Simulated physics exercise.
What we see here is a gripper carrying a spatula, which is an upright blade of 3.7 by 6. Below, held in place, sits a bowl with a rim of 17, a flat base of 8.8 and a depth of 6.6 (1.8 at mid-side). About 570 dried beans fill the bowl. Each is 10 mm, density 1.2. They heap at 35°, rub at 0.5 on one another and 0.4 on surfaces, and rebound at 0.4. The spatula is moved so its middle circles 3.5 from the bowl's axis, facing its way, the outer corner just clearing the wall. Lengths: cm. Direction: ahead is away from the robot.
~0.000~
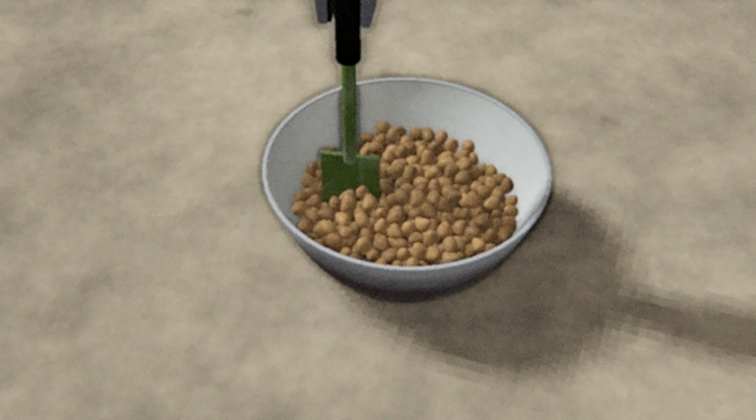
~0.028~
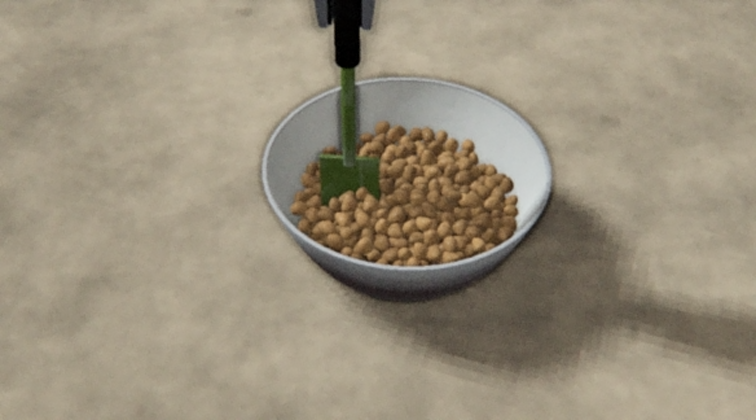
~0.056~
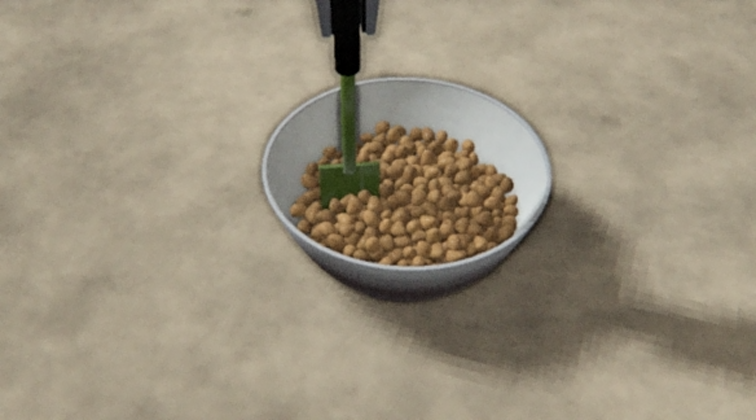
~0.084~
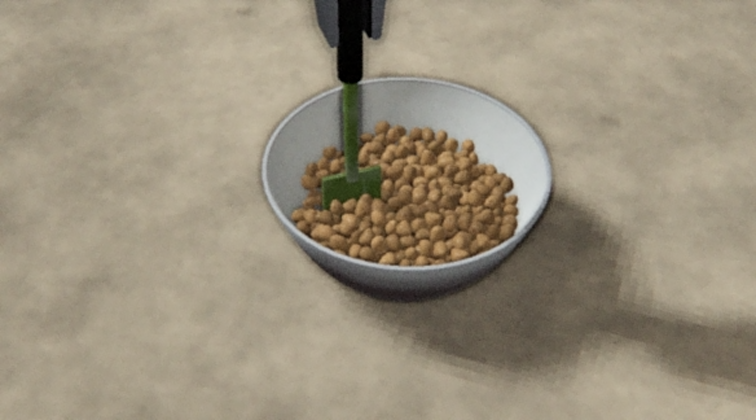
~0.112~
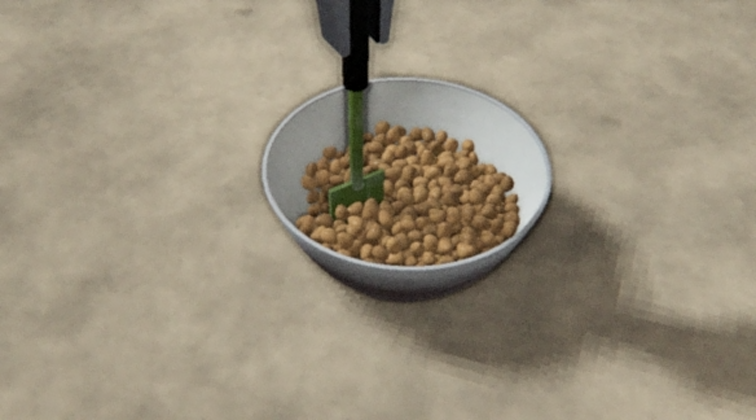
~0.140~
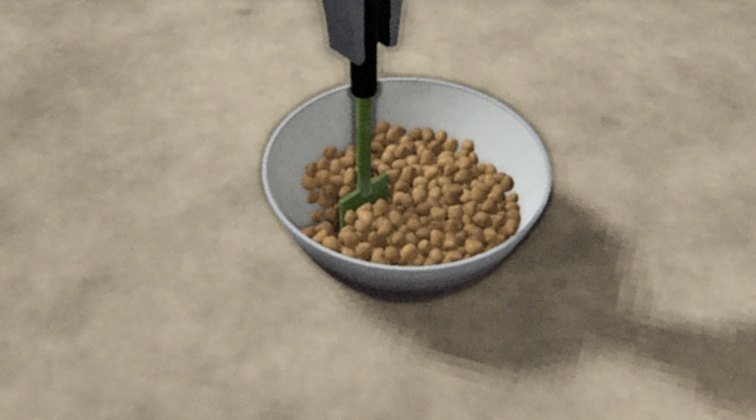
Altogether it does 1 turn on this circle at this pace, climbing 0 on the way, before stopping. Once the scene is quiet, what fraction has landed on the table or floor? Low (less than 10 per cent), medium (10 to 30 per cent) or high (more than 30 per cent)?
The share is low, less than 10 per cent.
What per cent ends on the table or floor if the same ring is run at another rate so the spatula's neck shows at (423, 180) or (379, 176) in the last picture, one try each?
About 25 and 10 %.
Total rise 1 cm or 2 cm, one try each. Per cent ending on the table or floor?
Estimates: 0 % then 5 %.
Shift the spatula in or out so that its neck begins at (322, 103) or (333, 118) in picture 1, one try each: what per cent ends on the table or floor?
Close to 10 and 15 in a hundred.
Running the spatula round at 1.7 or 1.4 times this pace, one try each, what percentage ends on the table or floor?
Roughly 15 and 10 per cent.
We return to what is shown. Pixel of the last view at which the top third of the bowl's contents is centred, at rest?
Close to (342, 222).
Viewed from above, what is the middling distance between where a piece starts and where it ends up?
Something like 7 centimetres, give or take.
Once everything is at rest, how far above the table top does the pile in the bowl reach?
Some 7.5 cm.
After 0.42 s, 172° round, highest piece 8 above the table; 570 in the bowl, 1 on the table or floor, 3 in flight or on the tool.
After 0.69 s, 291° round, highest piece 9 above the table; 553 in the bowl, 14 on the table or floor, 7 in flight or on the tool.
After 1.03 s, 0° round, highest piece 7 above the table; 541 in the bowl, 33 on the table or floor.
After 1.73 s, 0° round, highest piece 7 above the table; 541 in the bowl, 33 on the table or floor.
At rest, 541 in the bowl, 33 on the table or floor. That is 6 % on the table or floor.
